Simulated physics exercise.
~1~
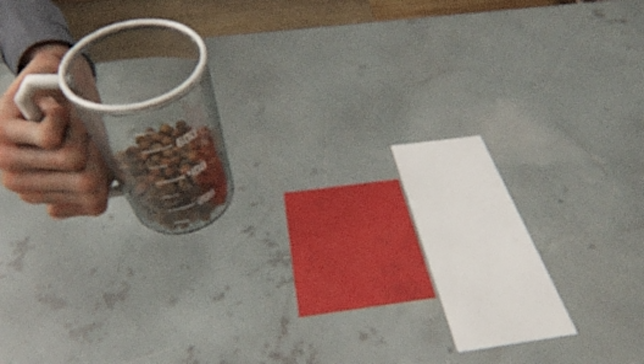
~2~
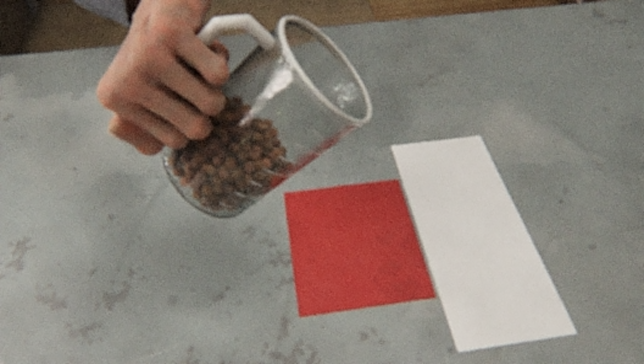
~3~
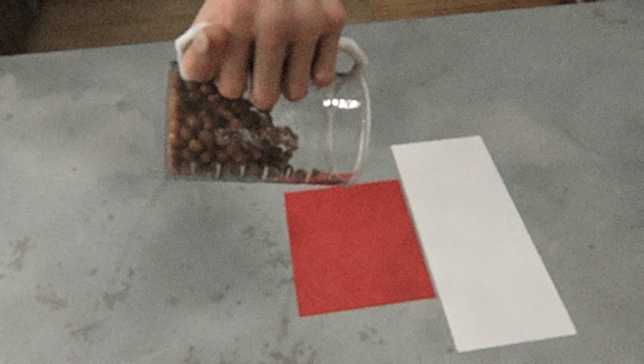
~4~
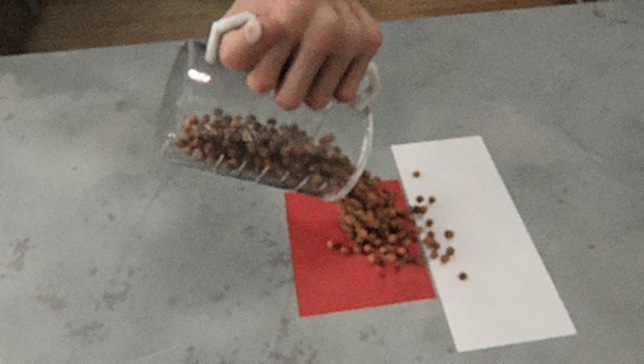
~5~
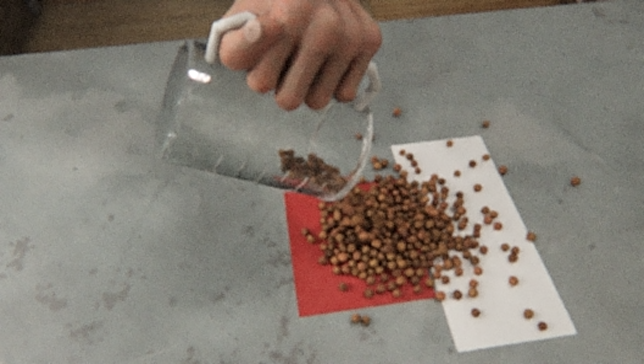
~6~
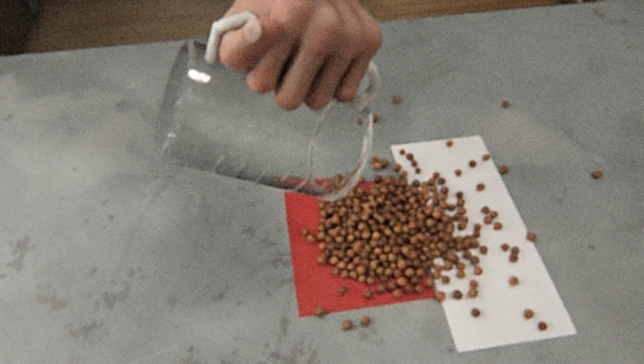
A mottled grey tabletop is seen from above at an angle, with a strip of brown wood along the far edge. A red mat lies near the middle, and a longer white mat slants beside it on the right. At the left, a hand holds a clear jug with a white handle, partly filled with small brown balls. The hand carries the jug right and tips it onto its side, then farther over, and the balls pour out. They heap mostly on the red mat, many spreading onto the white one and a few onto bare table, leaving the tilted jug empty.
